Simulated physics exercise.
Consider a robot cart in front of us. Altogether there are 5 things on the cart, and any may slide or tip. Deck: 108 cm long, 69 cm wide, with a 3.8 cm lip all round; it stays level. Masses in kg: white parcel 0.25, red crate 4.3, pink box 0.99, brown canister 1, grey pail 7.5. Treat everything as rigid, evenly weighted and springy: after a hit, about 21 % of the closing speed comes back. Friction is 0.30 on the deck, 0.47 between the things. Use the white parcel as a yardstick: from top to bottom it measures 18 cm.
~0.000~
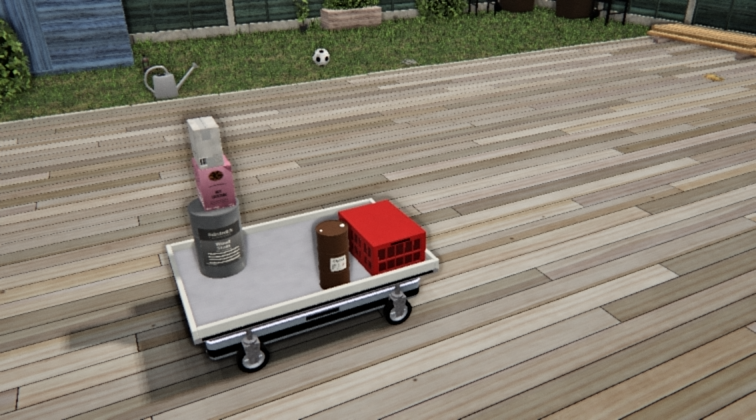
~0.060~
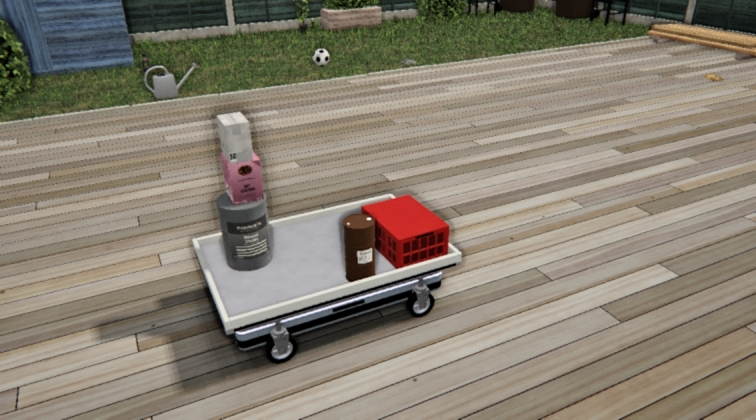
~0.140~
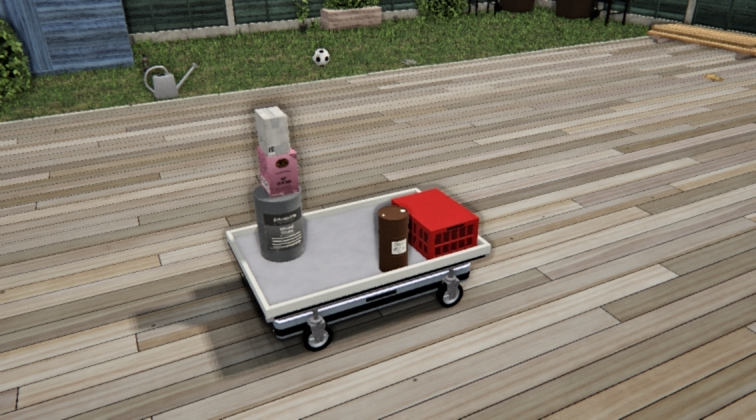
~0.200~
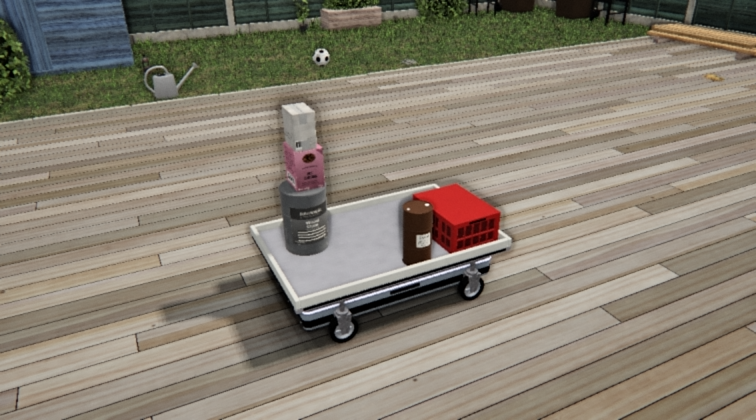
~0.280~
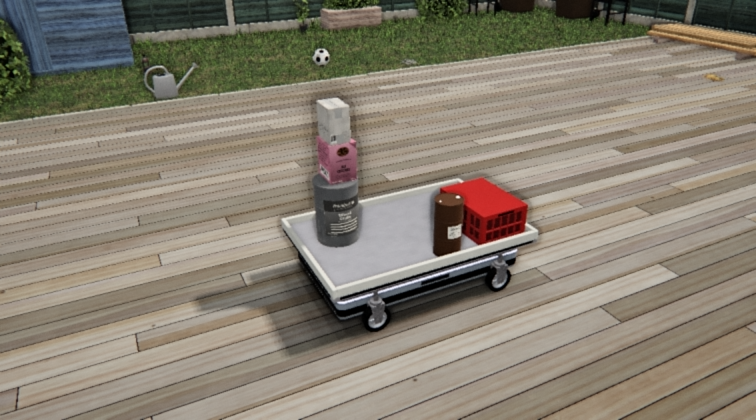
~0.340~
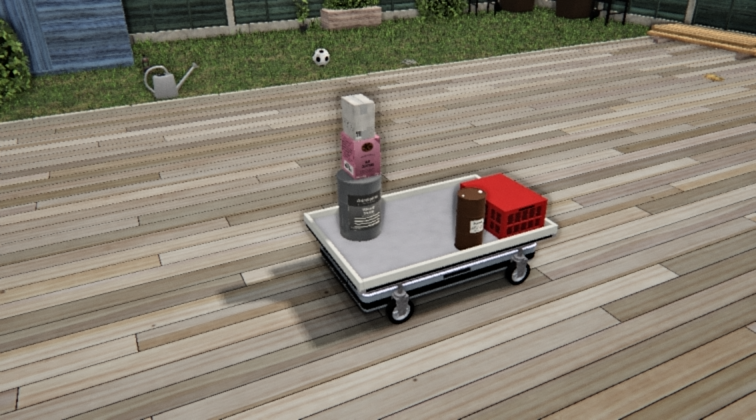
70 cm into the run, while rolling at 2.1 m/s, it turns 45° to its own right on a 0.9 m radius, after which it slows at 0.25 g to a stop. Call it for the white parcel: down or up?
Down.
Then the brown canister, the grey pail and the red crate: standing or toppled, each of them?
The brown canister is still upright; the grey pail stays upright; the red crate is still upright.
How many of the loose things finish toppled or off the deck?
It adds up to 2.
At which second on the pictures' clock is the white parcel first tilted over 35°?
Time: Approximately 1.0 s.
By 0.54 s, cart has run 113 cm, turned 18°; white parcel 2 cm from its spot near (444, 106); red crate 21 cm from its spot; brown canister 14 cm from its spot.
By 0.84 s, cart has run 176 cm, turned 45°; white parcel tilted 8° near (584, 98); pink box tilted 8°; brown canister 28 cm from its spot.
By 1.04 s, cart has run 212 cm, turned 45°; white parcel and pink box now off the deck; brown canister 27 cm from its spot; grey pail 11 cm from its spot.
By 1.34 s, cart has run 247 cm, turned 45°; brown canister 27 cm from its spot; grey pail 12 cm from its spot; red crate 11 cm from its spot.
When it is over (2.1 s), off the deck and tipped over, white parcel and pink box; not toppled but over 10 cm from the start, red crate, brown canister and grey pail.
